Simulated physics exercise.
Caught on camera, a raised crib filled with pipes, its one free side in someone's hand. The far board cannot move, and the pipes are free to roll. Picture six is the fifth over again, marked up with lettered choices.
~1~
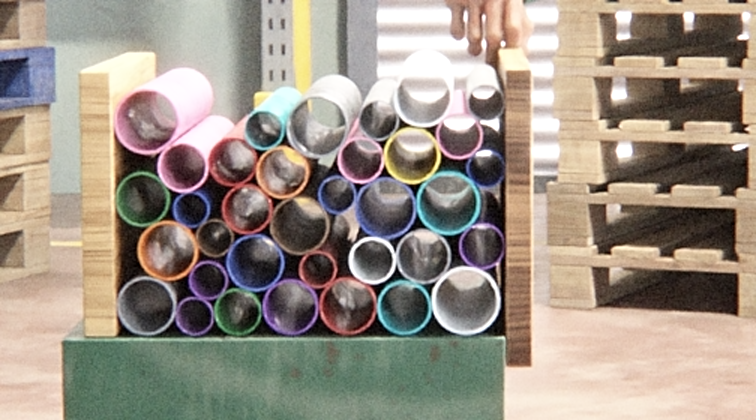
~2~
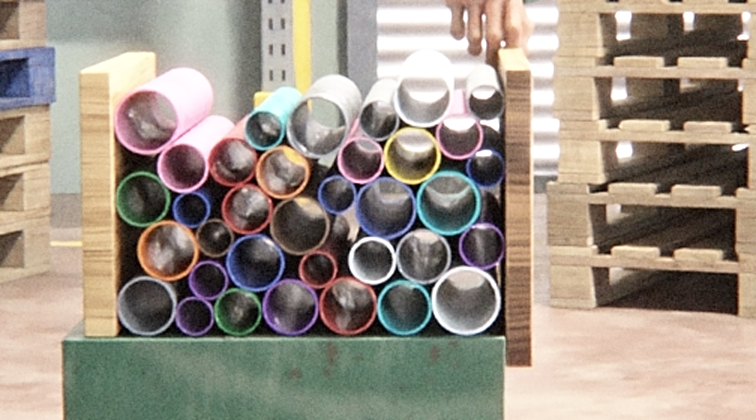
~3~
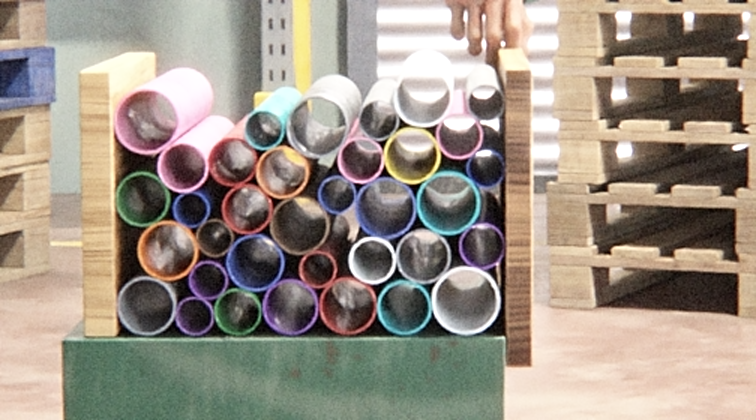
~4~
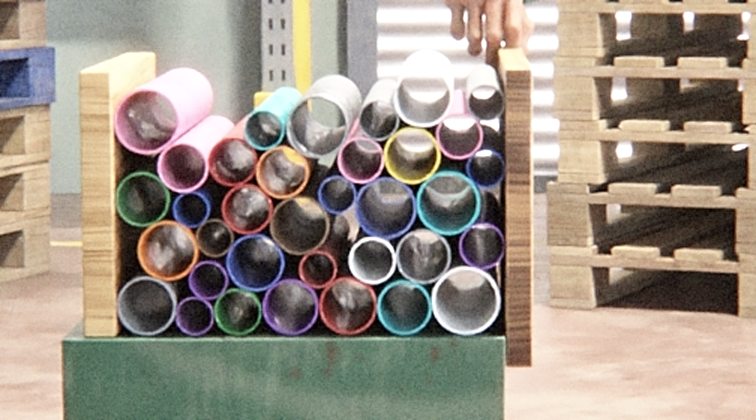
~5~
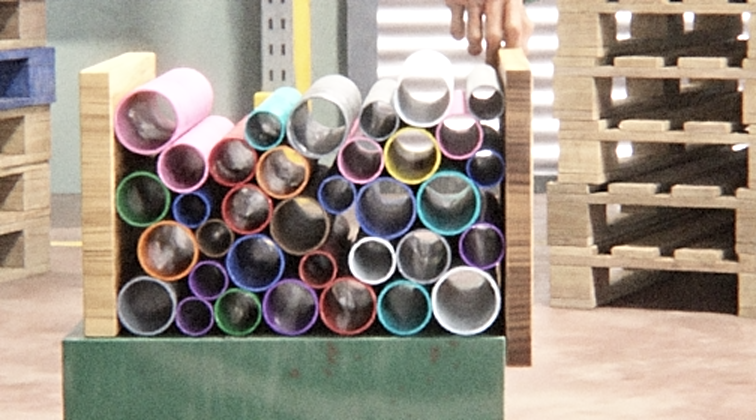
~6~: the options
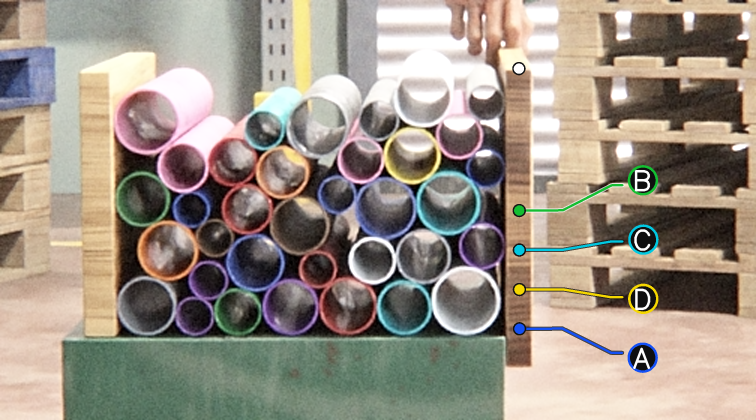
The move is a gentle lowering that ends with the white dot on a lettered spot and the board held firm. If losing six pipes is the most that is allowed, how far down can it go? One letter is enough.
Down to C.
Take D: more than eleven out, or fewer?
It loses fewer than eleven.
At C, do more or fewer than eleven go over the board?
It loses fewer than eleven.
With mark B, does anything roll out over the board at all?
At B: Yes.
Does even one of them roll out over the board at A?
Yes, at A.
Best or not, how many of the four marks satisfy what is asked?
Two of the four.
On the copy, A at (520, 329); B at (519, 211); C at (519, 250); D at (519, 289); the white dot at (519, 69).
On C. First, top of the board (506, 152).
Then, top of the board (506, 247).
Finally, top of the board (506, 249), four out over the board.
By contrast, A more than six out over the board; B one out over the board; D more than six out over the board.
